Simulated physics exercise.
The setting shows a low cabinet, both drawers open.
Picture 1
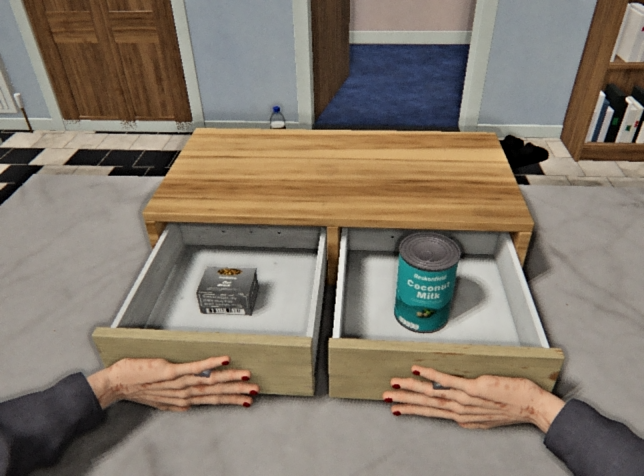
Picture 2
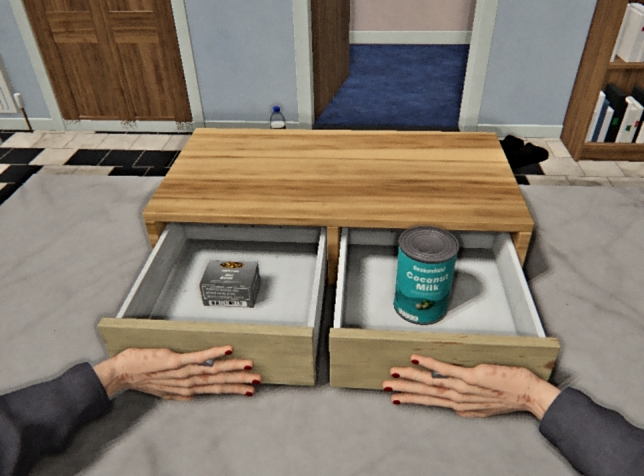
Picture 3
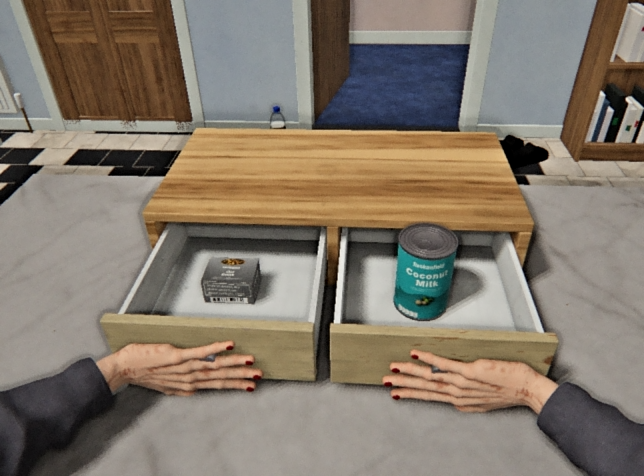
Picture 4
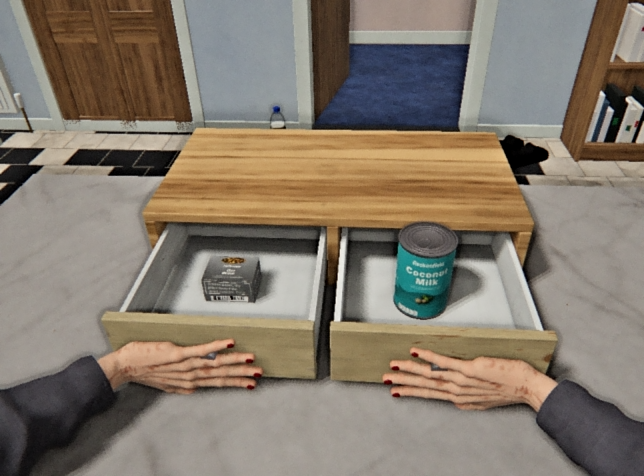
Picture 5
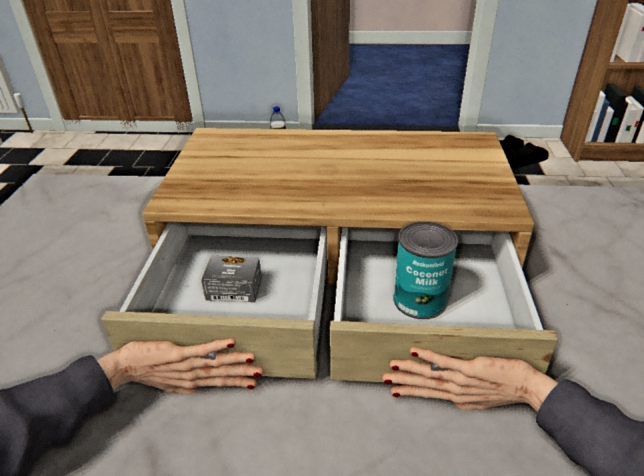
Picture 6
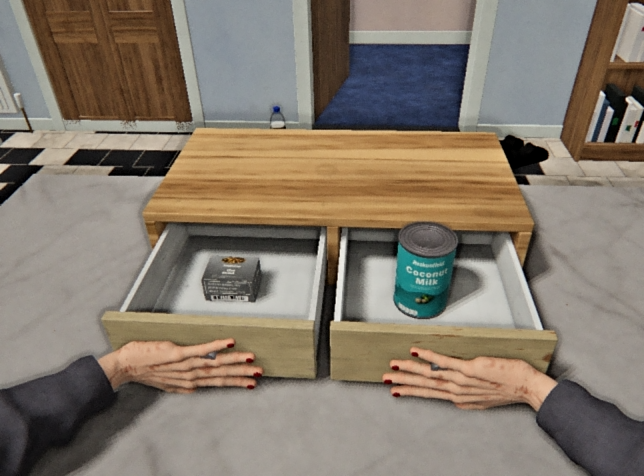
Two hands rested on the fronts of a low wooden cabinet's open drawers, a small grey carton in the left and a turquoise can in the right, and the drawers slid very slightly inward, then stayed still.
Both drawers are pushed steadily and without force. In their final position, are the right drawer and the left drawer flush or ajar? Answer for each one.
Final position: The right drawer ajar, the left drawer flush.
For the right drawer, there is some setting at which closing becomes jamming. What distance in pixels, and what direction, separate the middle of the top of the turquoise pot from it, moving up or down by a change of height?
Shift: 16 px, direction down.
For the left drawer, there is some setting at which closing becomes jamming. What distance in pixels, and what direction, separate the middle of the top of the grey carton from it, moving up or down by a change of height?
An upward move of around 24 pixels.
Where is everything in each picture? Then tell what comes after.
The first frame shows right drawer (430, 297) wide open; left drawer (231, 289) wide open; grey carton (229, 291).
The second frame shows left drawer (233, 282) wide open; turquoise pot (424, 275).
The third frame shows right drawer (429, 286) wide open; chest (338, 201).
The fourth frame shows left drawer (235, 277) wide open.
The fifth frame shows right drawer (429, 284) wide open.
The sixth frame shows right drawer (429, 284) wide open; left drawer (235, 277) wide open; grey carton (233, 279).
Then, 0.50 s after the last picture, right drawer about half in; left drawer about half in.
At rest, the right drawer stays ajar; the left drawer shuts flush.
